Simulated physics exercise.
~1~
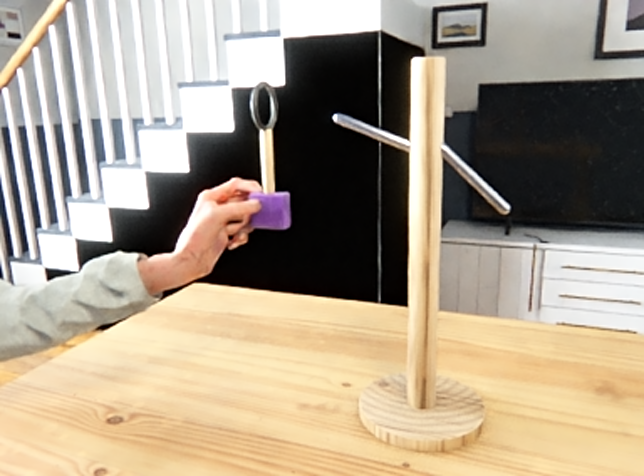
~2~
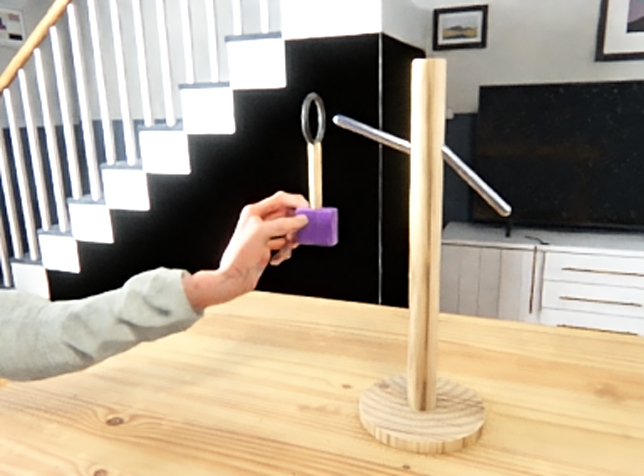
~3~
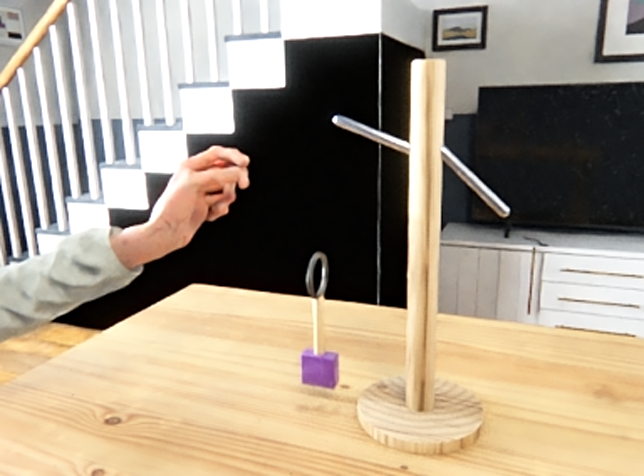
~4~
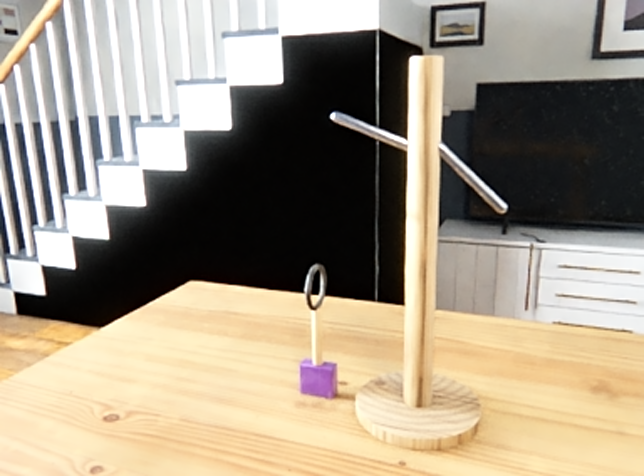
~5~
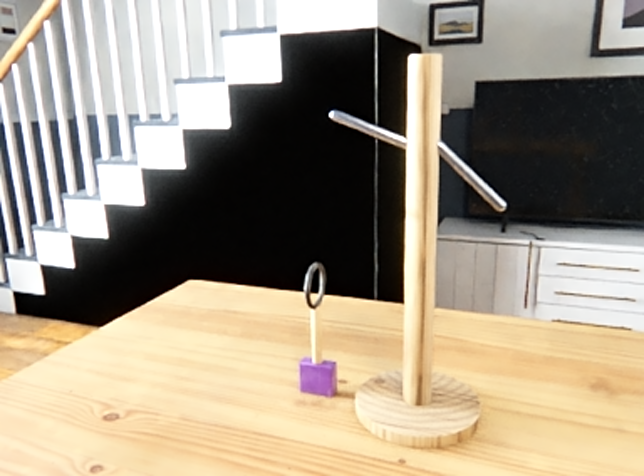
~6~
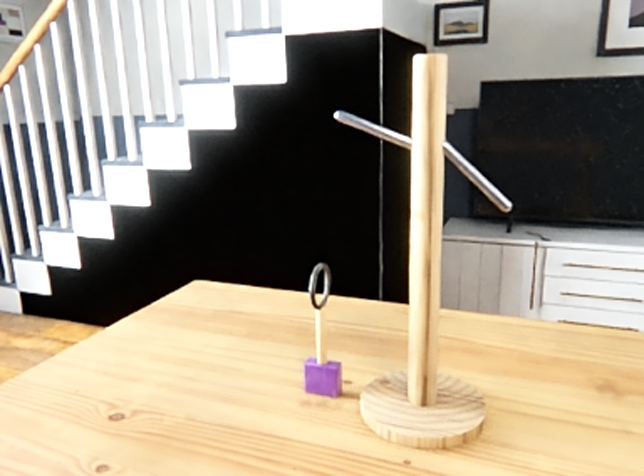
Purple block with a ring-topped stick held by a hand moves right toward a wooden peg stand, drops, and rests upright on the table.
